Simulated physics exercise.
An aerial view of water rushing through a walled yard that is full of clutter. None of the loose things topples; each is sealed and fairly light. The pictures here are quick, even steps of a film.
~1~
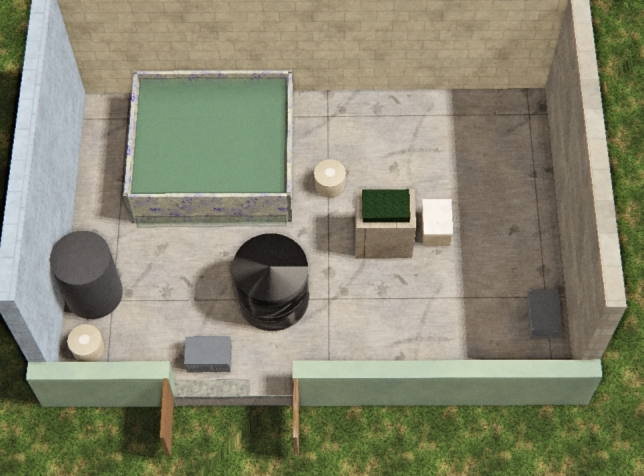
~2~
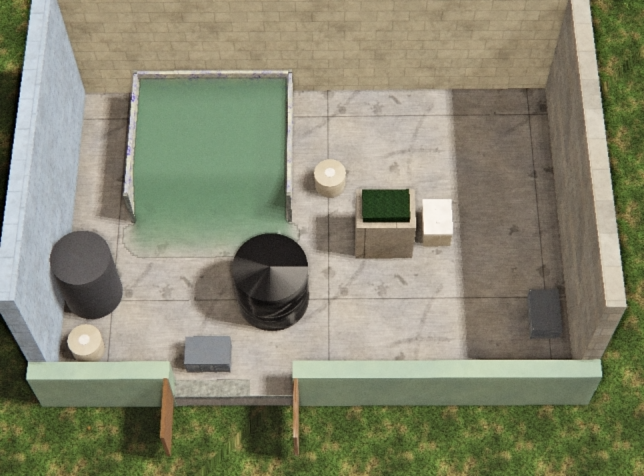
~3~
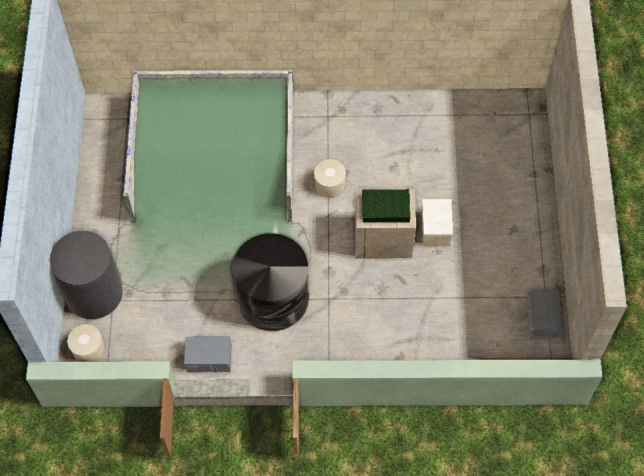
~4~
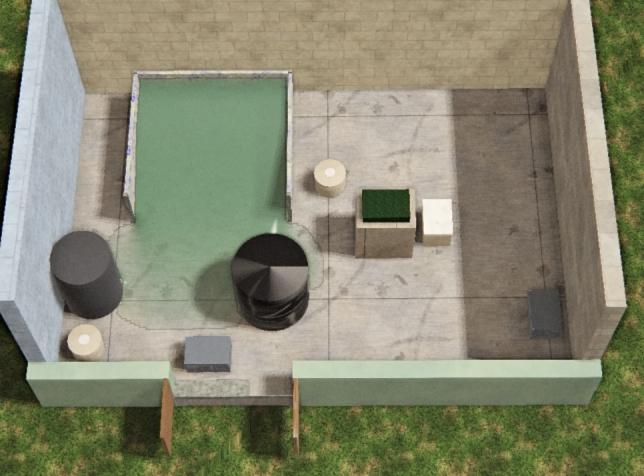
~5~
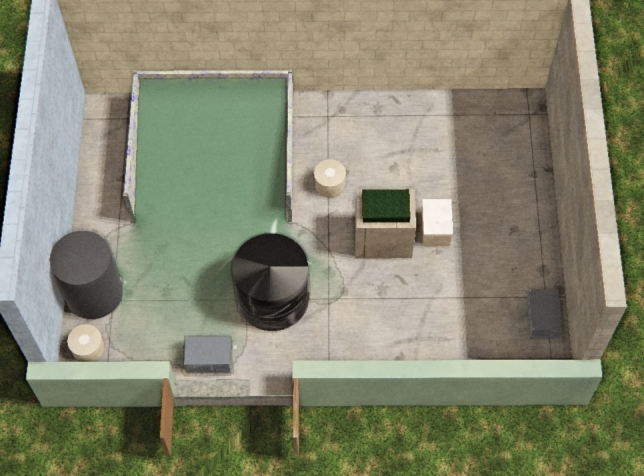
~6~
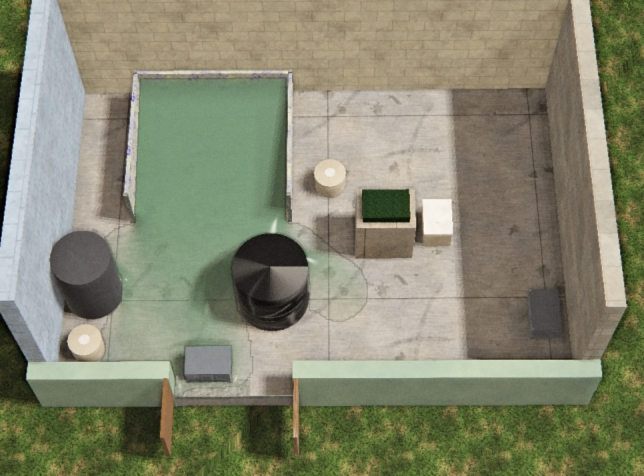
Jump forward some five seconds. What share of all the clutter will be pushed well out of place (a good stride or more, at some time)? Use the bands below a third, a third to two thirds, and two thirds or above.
It falls two thirds or above.
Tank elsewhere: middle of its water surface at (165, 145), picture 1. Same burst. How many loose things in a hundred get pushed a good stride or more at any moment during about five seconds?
About 60 %.
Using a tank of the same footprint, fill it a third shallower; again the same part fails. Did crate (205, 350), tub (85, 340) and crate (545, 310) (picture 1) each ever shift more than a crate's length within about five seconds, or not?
Per item, in order: Cleared the mark; cleared the mark; missed the mark.
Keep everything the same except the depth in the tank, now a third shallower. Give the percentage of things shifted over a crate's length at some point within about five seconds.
About 60 %.
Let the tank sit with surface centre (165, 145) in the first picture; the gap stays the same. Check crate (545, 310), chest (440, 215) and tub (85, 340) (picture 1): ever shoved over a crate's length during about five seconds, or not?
Well, the first one didn't get far, the second didn't get far, and the third got driven a long way.
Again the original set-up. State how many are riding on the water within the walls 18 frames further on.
By my count, 2.
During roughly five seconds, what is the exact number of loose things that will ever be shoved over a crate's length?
By my reckoning the answer is 4.
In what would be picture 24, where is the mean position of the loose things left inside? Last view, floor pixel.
I'd say somewhere close to (361, 254).
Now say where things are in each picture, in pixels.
A crate at (207, 350), on the bottom; a chest at (438, 216), on the bottom; 0 of 5 have shifted, in the first picture.
A crate at (207, 350), on the bottom; a chest at (438, 216), on the bottom; 0 of 5 have shifted, in the second picture.
A crate at (207, 350), on the bottom; a chest at (438, 216) rests on the ground; 0 of 5 have shifted, in the third picture.
A crate at (207, 350), on the bottom; a chest at (438, 216), on the bottom; 0 of 5 have shifted, in the fourth picture.
A crate at (207, 350) rests on the ground; a chest at (438, 216) rests on the ground; 0 of 5 have shifted, in the fifth picture.
A crate at (208, 360), on the bottom, close to its start; a chest at (438, 216) rests on the ground; 1 of 5 have shifted, in the sixth picture.
A moment on, 1 of 5 are well off their spots; 0 afloat.
Next, 1 of 5 are well off their spots; 1 afloat.
Later, 3 of 5 are well off their spots; 2 afloat.
In the end, 4 of 5 are well off their spots, and 4 have been at some point; 1 afloat.
